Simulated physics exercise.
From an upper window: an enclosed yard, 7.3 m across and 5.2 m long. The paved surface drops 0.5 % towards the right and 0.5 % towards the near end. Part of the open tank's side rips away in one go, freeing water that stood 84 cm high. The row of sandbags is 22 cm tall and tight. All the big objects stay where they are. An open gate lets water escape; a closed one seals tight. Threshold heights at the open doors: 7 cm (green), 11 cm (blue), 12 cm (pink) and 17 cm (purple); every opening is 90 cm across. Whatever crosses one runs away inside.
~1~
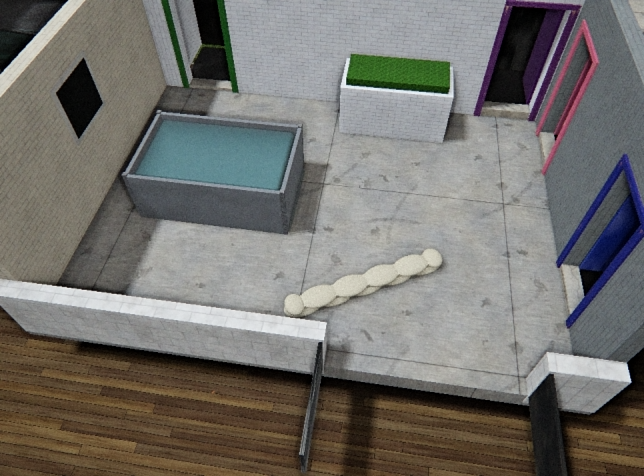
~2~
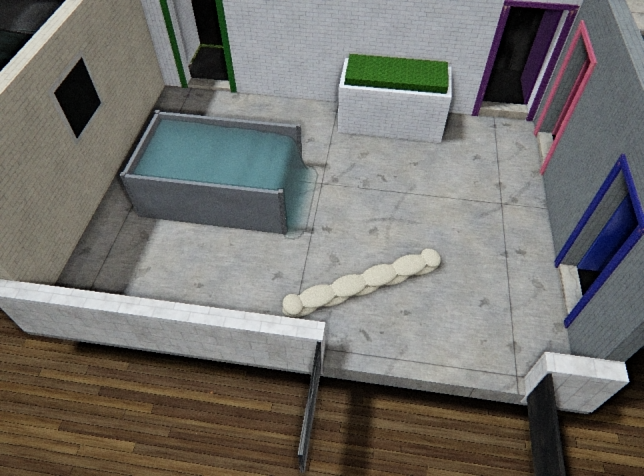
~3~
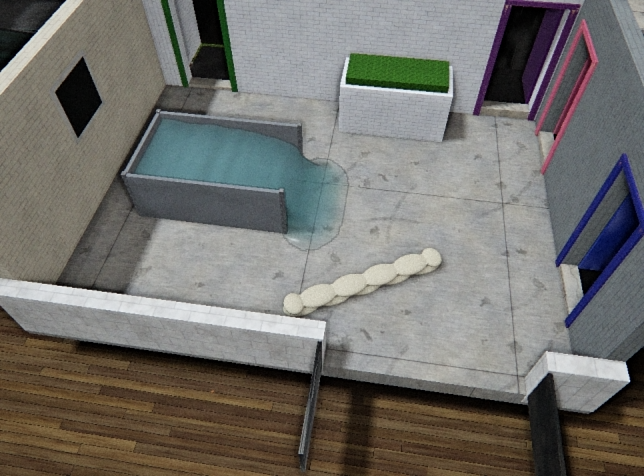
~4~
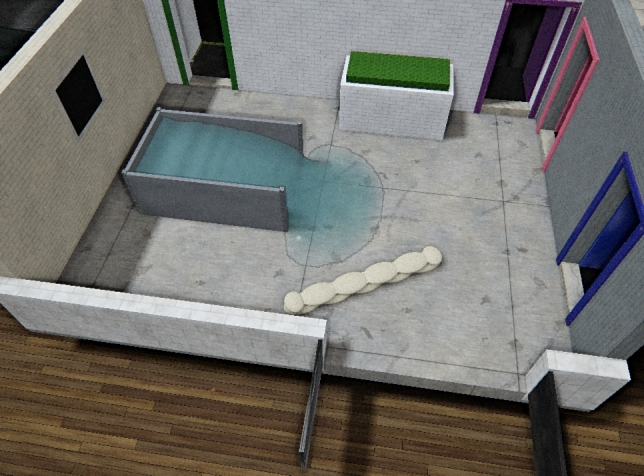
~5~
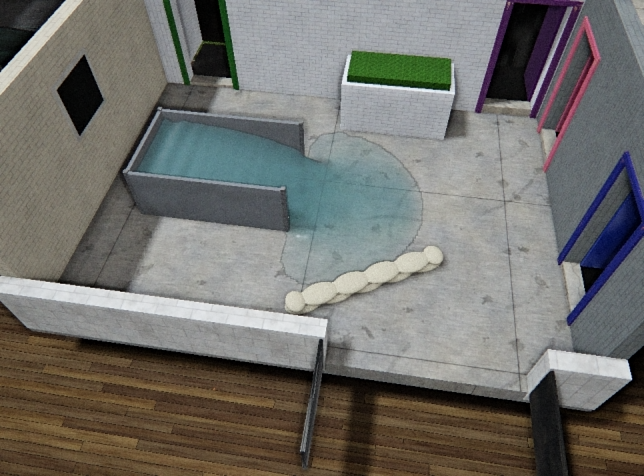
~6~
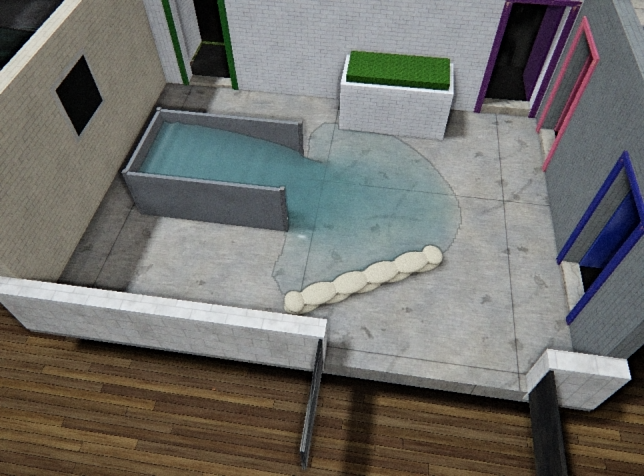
Water pouring from the open right end of a grey tank, fanning across the paved yard and reaching a row of sandbags.
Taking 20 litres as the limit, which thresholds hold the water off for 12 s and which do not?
Within that time: At the green door it keeps below the limit; at the blue door it exceeds the limit; at the pink door it exceeds the limit; at the purple door it exceeds the limit.
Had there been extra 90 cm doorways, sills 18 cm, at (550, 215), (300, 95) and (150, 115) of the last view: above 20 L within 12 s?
In turn: Above, under, below.
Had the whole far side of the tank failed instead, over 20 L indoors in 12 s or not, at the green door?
Against that limit: Green past it.
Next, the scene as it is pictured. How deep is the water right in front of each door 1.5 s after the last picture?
In cm: Green 0, blue 21, pink 31, purple 6.
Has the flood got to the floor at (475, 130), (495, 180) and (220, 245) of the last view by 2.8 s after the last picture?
In that order: Flooded, flooded, wet.
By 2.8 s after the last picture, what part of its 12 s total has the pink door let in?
Some 65 per cent by then.
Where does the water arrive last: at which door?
The green one.
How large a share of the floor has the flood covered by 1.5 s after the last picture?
Near 50 per cent is wet.
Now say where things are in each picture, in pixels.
The first picture shows still water, 84 cm deep, in the open tank at (217, 154).
In the second picture, the front is at (288, 236), 0.8 m from the gap at (290, 184); 0.4 m2 of floor is under water; 84 cm left at the back of the open tank.
In the third picture, the front is at (330, 164), 1.0 m from the gap at (291, 187); 1.3 m2 of floor is under water; 84 cm left at the back of the open tank.
In the fourth picture, the front is at (362, 242), 1.5 m from the gap at (292, 186); 2.8 m2 of floor is under water; 82 cm left at the back of the open tank.
In the fifth picture, water pours out at (293, 186) and has run 2.0 m, to (415, 224); typically 7 cm deep outside, 72 cm at the open tank's back.
In the sixth picture, water pours out at (292, 187) and has run 2.7 m, to (456, 212); typically 6 cm deep outside, 71 cm at the open tank's back.
Then, 0.7 s after the last picture water covers 35 % of the floor and is deepest (36 cm) near (551, 246); green door not reached, blue door 11 cm at the sill, 2 L in, pink door not reached, purple door not reached.
Then, 1.5 s after the last picture water covers 50 % of the floor and is deepest (42 cm) near (546, 211); green door not reached, blue door 21 cm at the sill, 18 L in, pink door 31 cm at the sill, 27 L in, purple door 6 cm at the sill, 0 L in.
Then, 2.8 s after the last picture water covers 55 % of the floor and is deepest (36 cm) near (512, 116); green door not reached, blue door 15 cm at the sill, 57 L in, pink door 25 cm at the sill, 131 L in, purple door 30 cm at the sill, 39 L in.
Then, 6.3 s after the last picture water covers 75 % of the floor and is deepest (22 cm) near (557, 378); green door not reached, blue door 12 cm at the sill, 68 L in, pink door 12 cm at the sill, 202 L in, purple door 12 cm at the sill, 94 L in.
Then, 11.3 s after the last picture water covers 95 % of the floor and is deepest (10 cm) near (44, 306); green door 2 cm at the sill, 0 L in, blue door 5 cm at the sill, 72 L in, pink door 5 cm at the sill, 203 L in, purple door 3 cm at the sill, 94 L in.
